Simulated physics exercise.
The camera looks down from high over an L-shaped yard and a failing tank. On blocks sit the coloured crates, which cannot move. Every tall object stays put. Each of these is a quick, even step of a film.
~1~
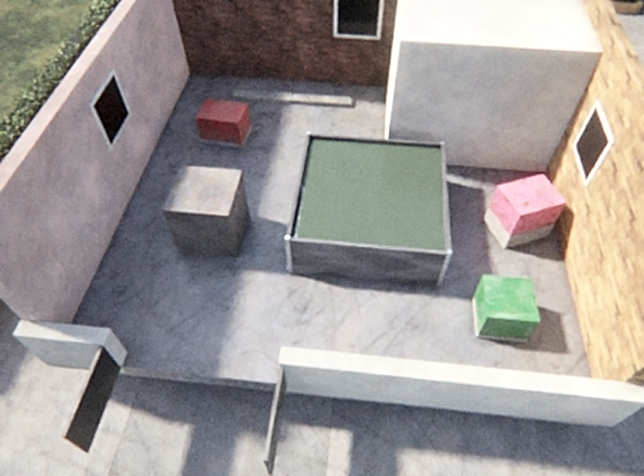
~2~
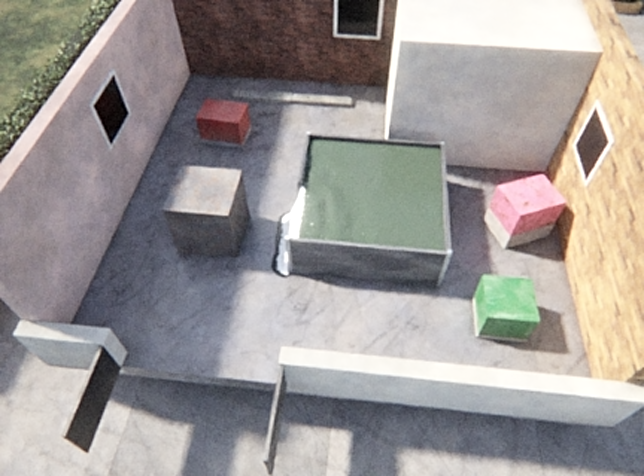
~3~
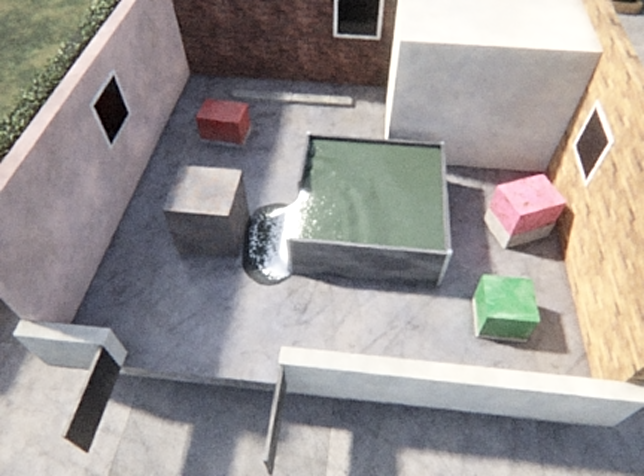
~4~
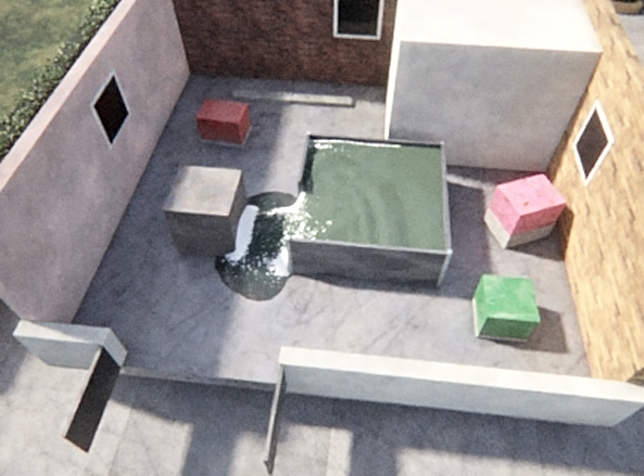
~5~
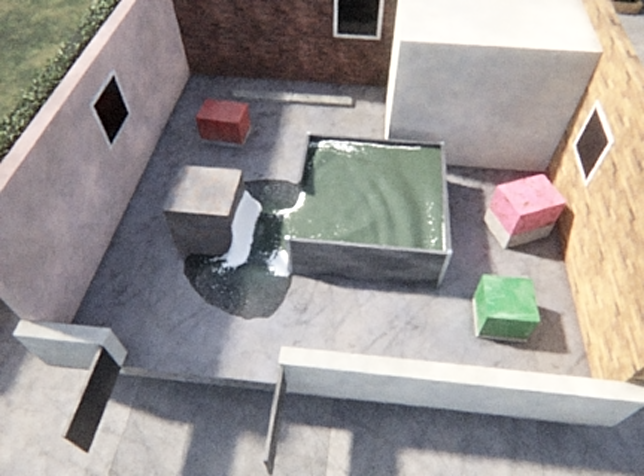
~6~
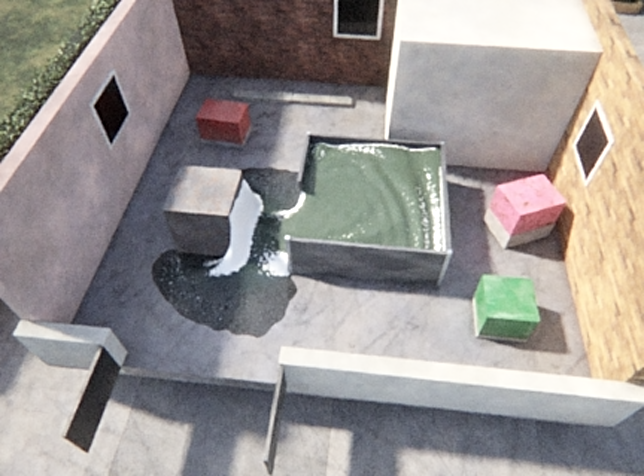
In this clip, seen from above, water bursts from the left side of a square tank in a walled yard, reaches a grey block and spreads around its front across the paving, while the red, pink and green crates stay still.
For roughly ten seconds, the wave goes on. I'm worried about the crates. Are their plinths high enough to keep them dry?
Well, the pink crate will stay dry, the red crate will get wet, the green crate will stay dry.
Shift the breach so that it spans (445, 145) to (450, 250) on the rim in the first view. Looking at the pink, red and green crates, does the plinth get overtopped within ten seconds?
I'd expect the pink crate goes wet, the red crate goes wet, and the green crate goes wet.
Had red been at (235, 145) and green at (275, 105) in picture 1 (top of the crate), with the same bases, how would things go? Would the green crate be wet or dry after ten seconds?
As for the green, it is dampened.
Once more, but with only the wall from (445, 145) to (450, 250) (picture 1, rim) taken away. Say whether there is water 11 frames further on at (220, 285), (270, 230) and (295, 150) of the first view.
Taking the points one after the other, they come out not soaked, not soaked and not soaked.
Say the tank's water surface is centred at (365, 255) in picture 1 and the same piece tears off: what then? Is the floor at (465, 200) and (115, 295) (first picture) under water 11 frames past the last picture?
The first spot is not reached and the second is inundated.
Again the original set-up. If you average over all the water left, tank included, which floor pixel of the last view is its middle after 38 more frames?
The balance point is around (286, 189).
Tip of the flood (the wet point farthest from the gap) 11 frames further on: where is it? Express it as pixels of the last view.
(183, 89).
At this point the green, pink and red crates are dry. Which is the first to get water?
I reckon it's the crate marked red.
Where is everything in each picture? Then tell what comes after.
In the first picture, still water in the water tank at (371, 191).
In the second picture, the front is at (286, 275), out from the gap at (297, 230).
In the third picture, the front is at (253, 219), out from the gap at (297, 232).
In the fourth picture, the front is at (222, 269), out from the gap at (297, 233).
In the fifth picture, the front is at (190, 269), out from the gap at (297, 233).
In the sixth picture, water pours out at (297, 233) and has run to (158, 269).
A moment on, water covers 30 % of the floor; the pink crate not reached, the red crate water round its plinth, the green crate not reached.
Next, water covers 45 % of the floor; the pink crate not reached, the red crate water round its plinth, the green crate not reached.
Then, water covers 60 % of the floor; the pink crate not reached, the red crate water round its plinth, the green crate not reached.
Later, water covers 65 % of the floor; the pink crate not reached, the red crate water round its plinth, the green crate not reached.
In the end, water covers 70 % of the floor; the pink crate stayed above the water, the red crate was topped, the green crate stayed above the water.
